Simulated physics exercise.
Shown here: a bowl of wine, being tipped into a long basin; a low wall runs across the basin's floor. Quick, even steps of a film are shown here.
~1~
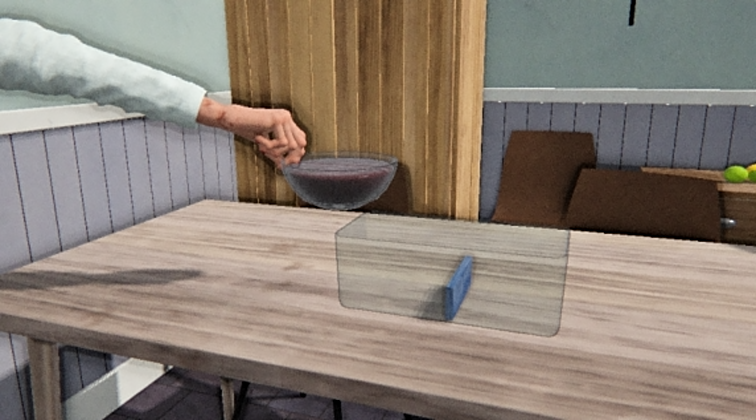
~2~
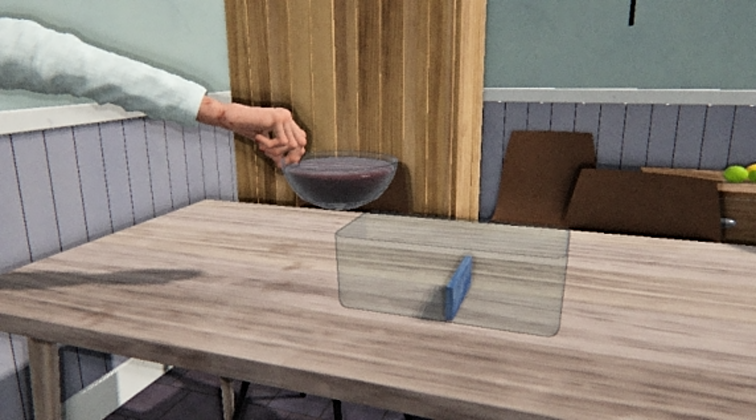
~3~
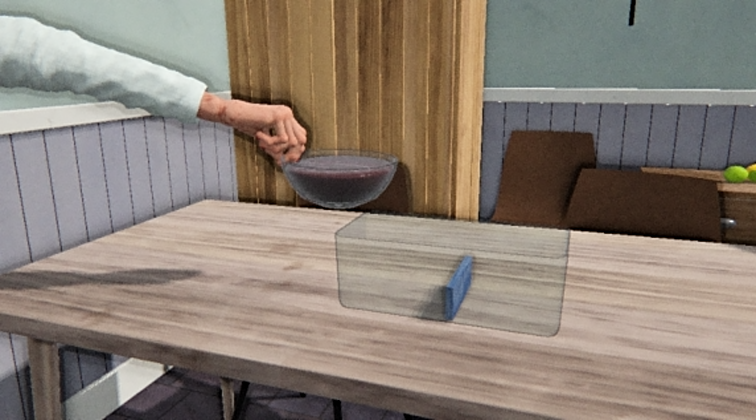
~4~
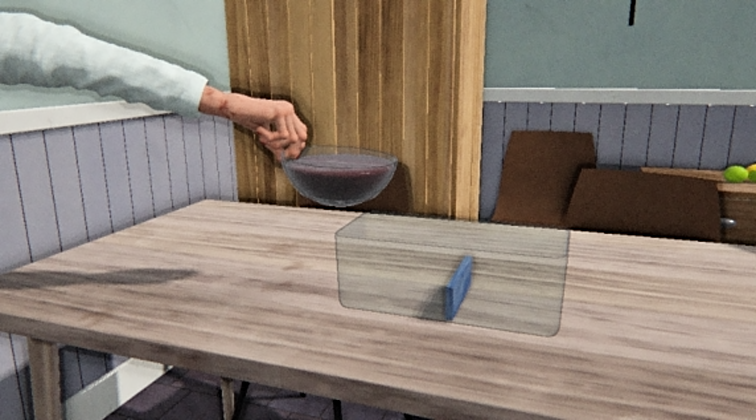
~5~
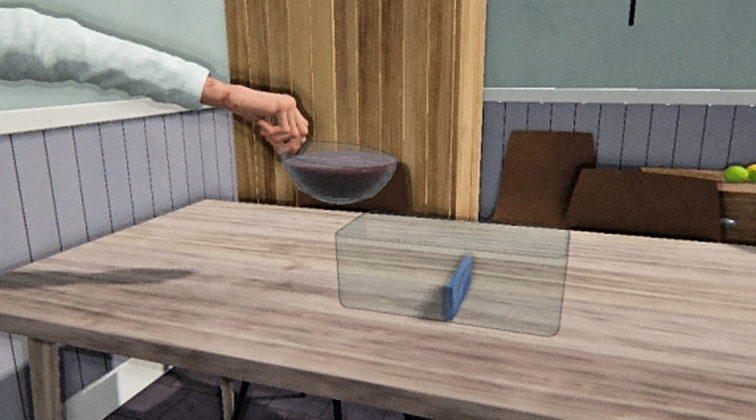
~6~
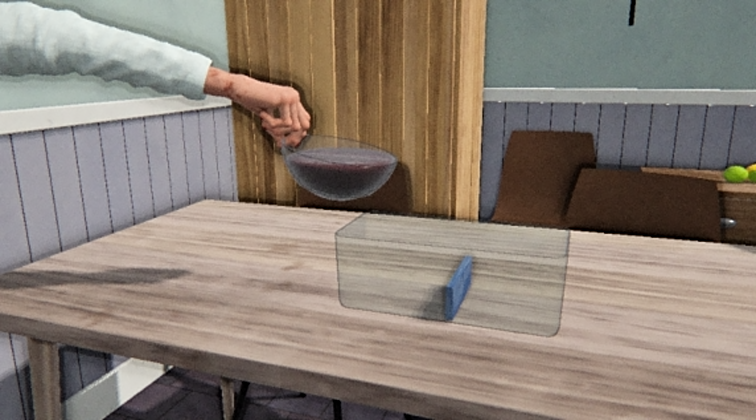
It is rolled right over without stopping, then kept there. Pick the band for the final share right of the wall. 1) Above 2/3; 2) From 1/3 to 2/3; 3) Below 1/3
Answer: 2.
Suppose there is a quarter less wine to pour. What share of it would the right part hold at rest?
My estimate is about 45 percent.
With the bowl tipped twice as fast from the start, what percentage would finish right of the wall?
Roughly 55 percent.
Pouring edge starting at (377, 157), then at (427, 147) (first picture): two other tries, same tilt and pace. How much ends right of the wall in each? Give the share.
First try 15 %, second try 95 %.
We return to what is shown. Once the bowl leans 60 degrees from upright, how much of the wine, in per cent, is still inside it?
About 45 %.
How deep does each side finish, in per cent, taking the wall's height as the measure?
Left side roughly 30, right side roughly 50.
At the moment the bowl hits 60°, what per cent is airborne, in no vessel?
It's close to 35 percent.
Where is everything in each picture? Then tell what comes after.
It leans 0°; its right rim is at (394, 164); the wine meets the walls at (293, 164) and (393, 170); the long basin's rim runs from (351, 223) to (568, 243); the wall's top is at (460, 271), in the first picture.
It leans 0°; its right rim is at (394, 164); the wine meets the walls at (293, 163) and (393, 169), in the second picture.
It leans 2°; its right rim is at (394, 164); the wine meets the walls at (293, 162) and (392, 168), in the third picture.
It leans 4°; its right rim is at (394, 164); the wine meets the walls at (293, 160) and (393, 166), in the fourth picture.
It leans 7°; its right rim is at (394, 164); the wine meets the walls at (293, 157) and (393, 164), in the fifth picture.
It leans 11°; its right rim is at (394, 164); the wine meets the walls at (294, 153) and (394, 161), in the sixth picture.
A moment on, the bowl is tipped part way and 43 per cent is still to pour, 19 is left of the wall and 0 right of it.
Next, the bowl is tipped on its side and 1 per cent is still to pour, 36 is left of the wall and 53 right of it.
Then the bowl is tipped on its side and 0 per cent is still to pour, 44 is left of the wall and 55 right of it.
Later the bowl is tipped on its side and 0 per cent is still to pour, 44 is left of the wall and 55 right of it.
In the end 44 per cent lies left of the wall, 55 right of it and 1 outside.
